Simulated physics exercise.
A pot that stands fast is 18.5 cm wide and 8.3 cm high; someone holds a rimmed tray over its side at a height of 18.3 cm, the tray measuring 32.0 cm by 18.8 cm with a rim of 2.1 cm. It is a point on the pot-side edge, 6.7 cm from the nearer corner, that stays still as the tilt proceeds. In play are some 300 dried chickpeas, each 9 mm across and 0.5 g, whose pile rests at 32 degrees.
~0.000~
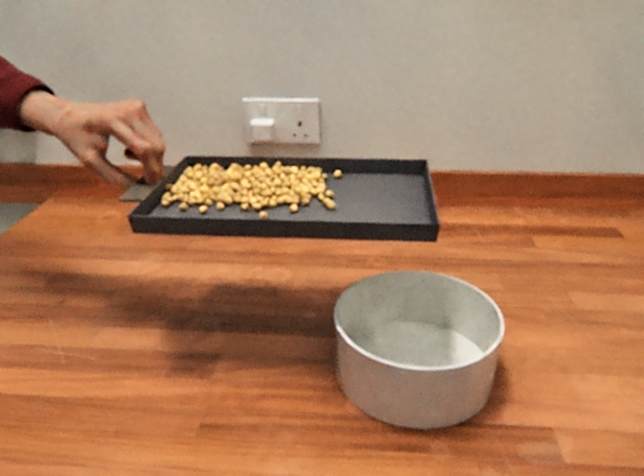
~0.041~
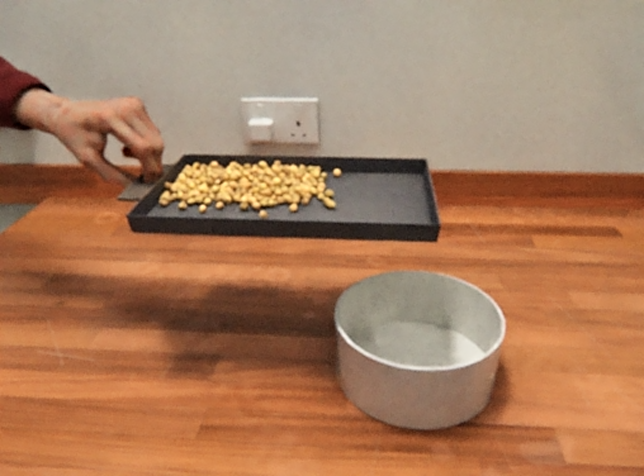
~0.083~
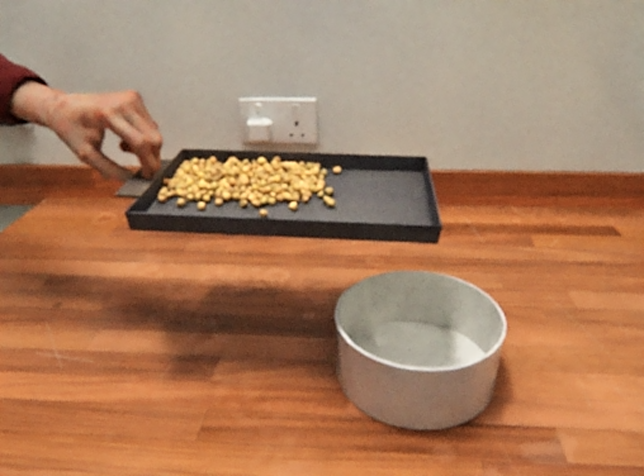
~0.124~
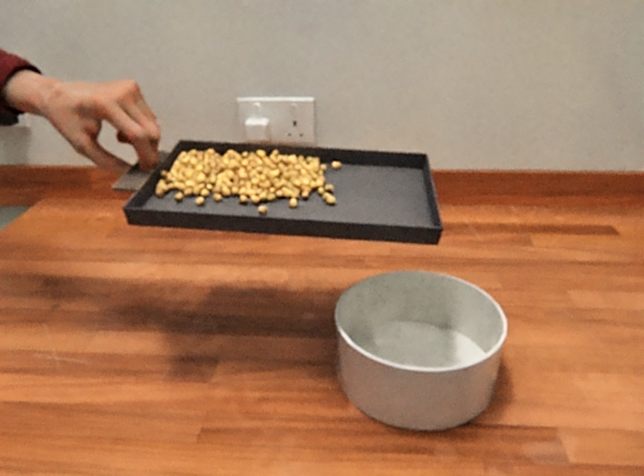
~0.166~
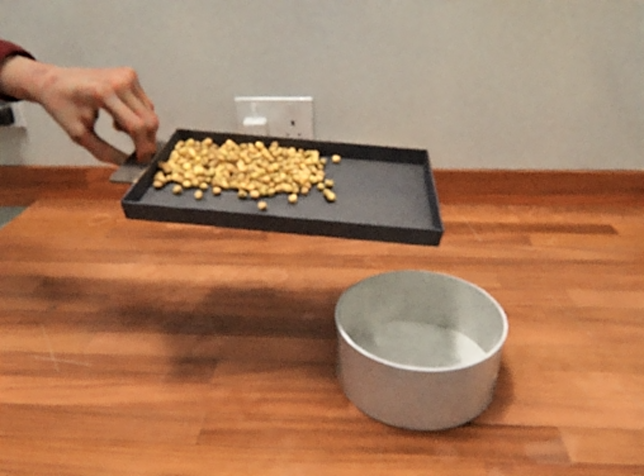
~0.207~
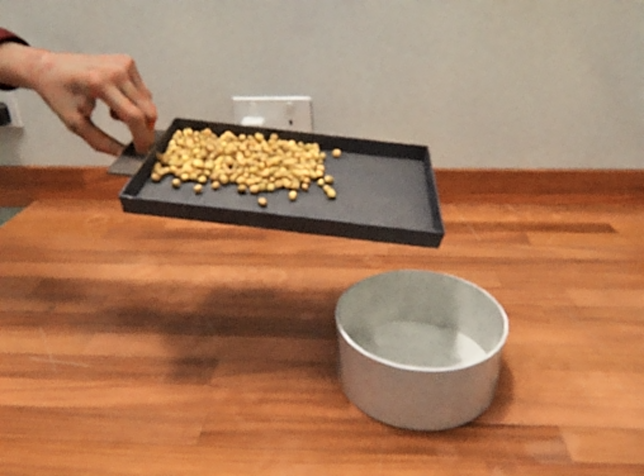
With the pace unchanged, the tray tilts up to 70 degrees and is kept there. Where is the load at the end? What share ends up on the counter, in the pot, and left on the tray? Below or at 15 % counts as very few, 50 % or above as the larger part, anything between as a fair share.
Counter - very few, pot - a fair share, tray - the larger part.
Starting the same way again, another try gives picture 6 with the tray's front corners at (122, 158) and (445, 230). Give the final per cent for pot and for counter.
Split: Pot = 35, counter = 35.
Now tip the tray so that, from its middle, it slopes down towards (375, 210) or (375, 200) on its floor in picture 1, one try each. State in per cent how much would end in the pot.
Roughly 20 % for the first direction, roughly 5 % for the second.
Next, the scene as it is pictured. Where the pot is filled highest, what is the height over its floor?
It reaches roughly 2.0 cm.
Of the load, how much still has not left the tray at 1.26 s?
It's roughly 75 percent.
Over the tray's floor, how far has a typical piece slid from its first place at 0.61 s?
Roughly 6 cm.
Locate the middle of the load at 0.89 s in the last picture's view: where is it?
I'd put it close to (379, 216).
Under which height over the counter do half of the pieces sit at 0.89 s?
About 20 cm.
After 0.61 s, tilt 39 degrees; the tray holds 100 %, the pot 0 %.
After 0.89 s, tilt 59 degrees; the tray holds 90 %, the pot 0 %.
After 1.26 s, tilt 70 degrees; the tray holds 75 %, the pot 25 %.
At rest (2.0 s), counter 0 %, pot 30 %, tray 70 %.
